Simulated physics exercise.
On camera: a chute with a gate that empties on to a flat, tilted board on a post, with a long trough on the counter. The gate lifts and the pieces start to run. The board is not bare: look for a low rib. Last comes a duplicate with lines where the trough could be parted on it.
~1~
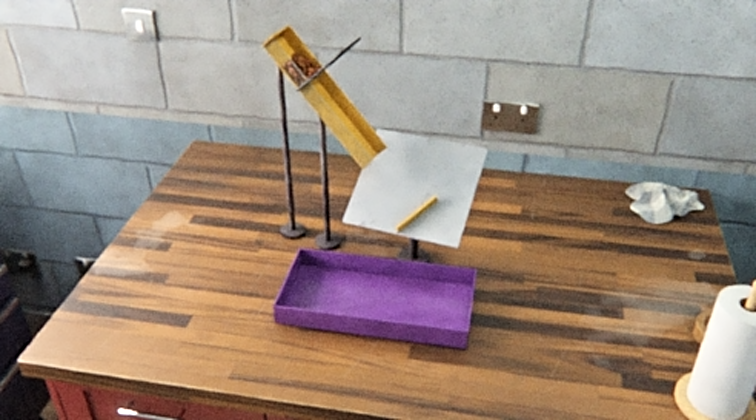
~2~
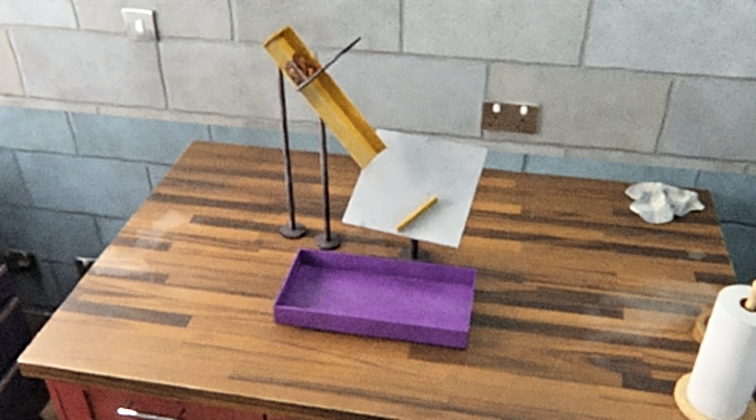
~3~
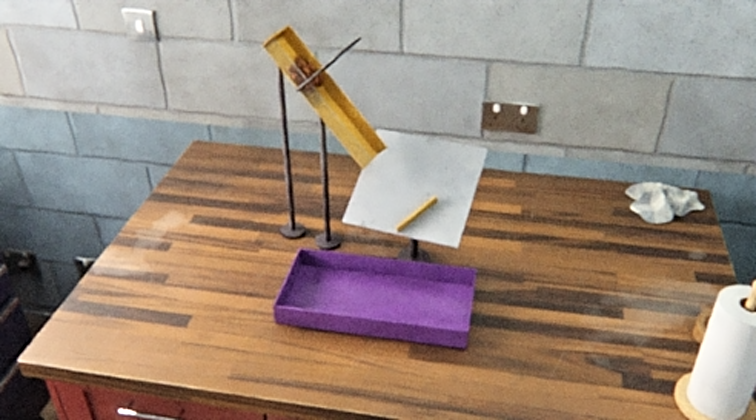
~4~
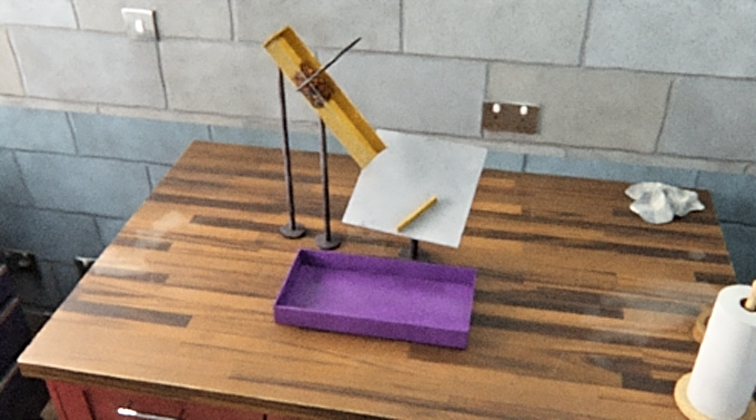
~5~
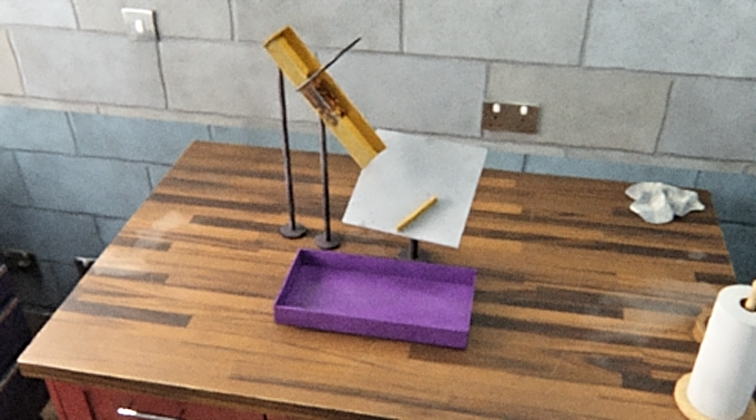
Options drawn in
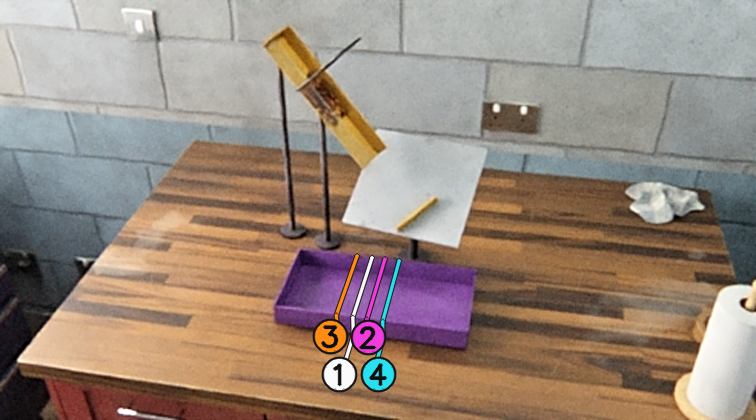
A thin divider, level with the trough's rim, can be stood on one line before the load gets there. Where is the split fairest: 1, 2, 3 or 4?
2.
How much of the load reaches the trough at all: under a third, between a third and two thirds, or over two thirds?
About that: Over two thirds.
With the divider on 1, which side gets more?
The right side.
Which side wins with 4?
Left.
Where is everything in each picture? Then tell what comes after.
Load behind the gate (304, 70), bits of dog kibble; lip of the chute (371, 162), sloping fairly steeply, in the first picture.
Middle of the board (416, 185), tilted fairly steeply; middle of its low edge (399, 234); of its high edge (431, 138), in the second picture.
Front corners of the trough (274, 306) and (468, 331), empty; front of the load (313, 90), in the third picture.
Middle of the load (312, 87); its front (322, 105), roughly a quarter of the way to the lip; rib from (436, 196) to (396, 228), in the fourth picture.
Middle of the load (322, 100); its front (336, 123), roughly half of the way to the lip, in the fifth picture.
On the marked copy, line 1 crosses the front rim at (353, 316); line 2 crosses the front rim at (367, 318); line 3 crosses the front rim at (336, 314); line 4 crosses the front rim at (382, 320).
For line 1, of what is caught, about a tenth on the left of the divider, the larger part on the right.
For line 2, of what is caught, roughly half on the left of the divider, roughly half on the right.
For line 3, of what is caught, not one piece on the left of the divider, every piece on the right.
For line 4, of what is caught, almost all on the left of the divider, about a tenth on the right.
